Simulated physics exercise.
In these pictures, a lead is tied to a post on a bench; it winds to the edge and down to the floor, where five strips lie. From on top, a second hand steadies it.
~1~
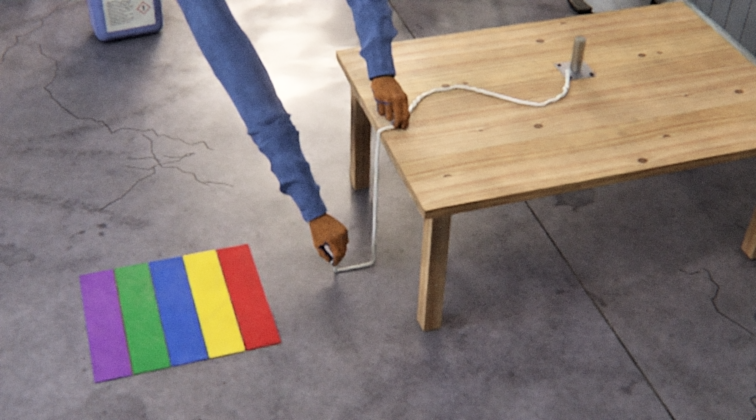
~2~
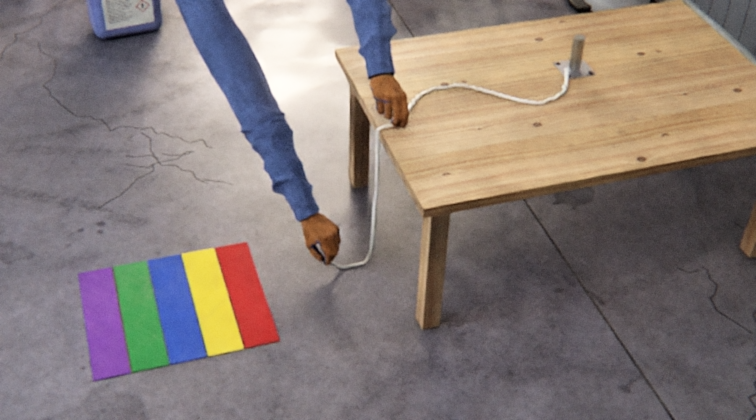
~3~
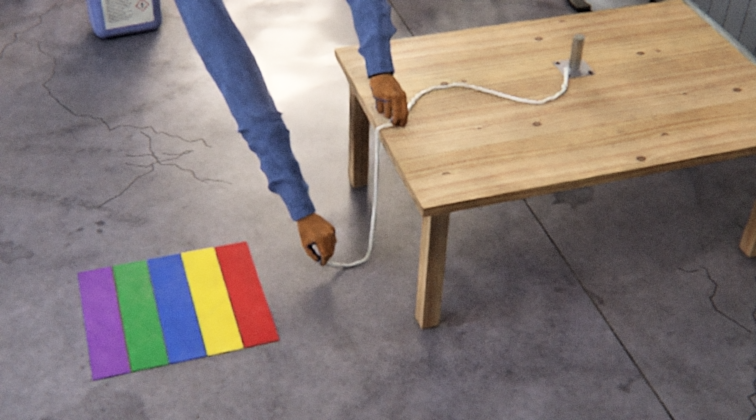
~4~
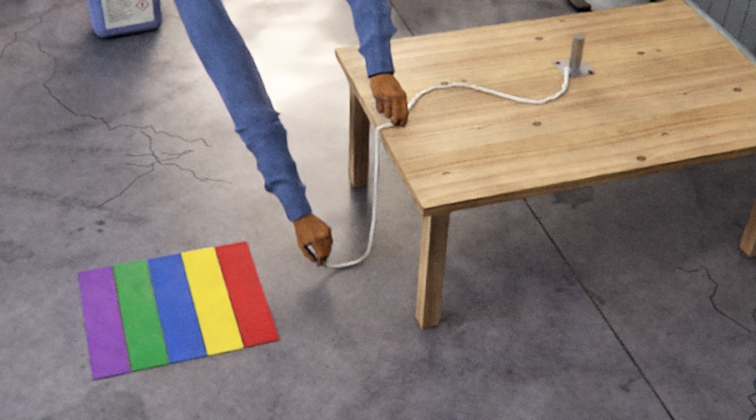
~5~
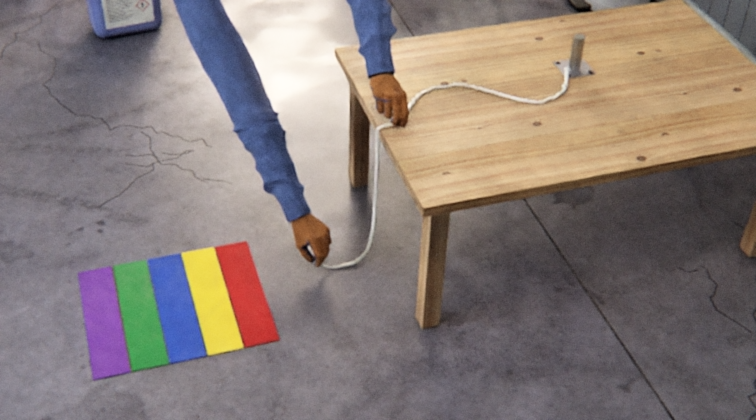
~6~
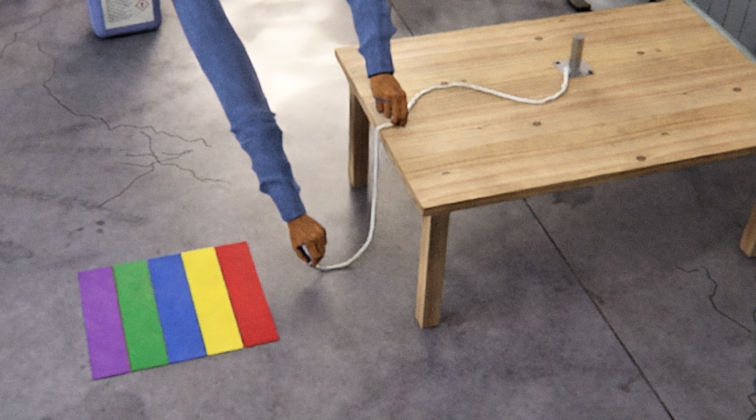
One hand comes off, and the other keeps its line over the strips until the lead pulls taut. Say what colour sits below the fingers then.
It is green.
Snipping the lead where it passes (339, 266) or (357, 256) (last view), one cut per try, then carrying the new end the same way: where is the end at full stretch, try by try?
The pixels are close to (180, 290) for the first and (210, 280) for the second.
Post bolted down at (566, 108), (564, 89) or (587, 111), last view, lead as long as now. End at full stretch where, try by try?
First (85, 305), then (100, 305), and last (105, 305).
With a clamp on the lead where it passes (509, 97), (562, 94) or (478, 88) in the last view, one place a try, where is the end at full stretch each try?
The pixel places are (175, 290), (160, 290) and (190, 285), one per try.
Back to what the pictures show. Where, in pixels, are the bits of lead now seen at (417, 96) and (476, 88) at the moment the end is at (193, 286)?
You'll find one close to (378, 118) and the other close to (441, 101).
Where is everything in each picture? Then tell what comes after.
End (332, 262); red (258, 327); yellow (222, 335); blue (185, 342); green (148, 350); purple (110, 358), in the first frame.
End (324, 261); lead through (563, 87) (507, 97) (431, 90) (393, 125) (377, 185) (372, 244), in the second frame.
End (320, 261), in the third frame.
End (317, 262); lead through (563, 86) (507, 96) (430, 89) (392, 124) (376, 184) (370, 244), in the fourth frame.
End (315, 262), in the fifth frame.
End (311, 263); lead through (563, 86) (507, 96) (430, 89) (392, 124) (376, 184) (366, 245), in the sixth frame.
A little later, end near (193, 286); over yellow.
Next, end near (157, 293); over blue.
When it is tight, end near (135, 297); over green. It gets as far as the green strip.
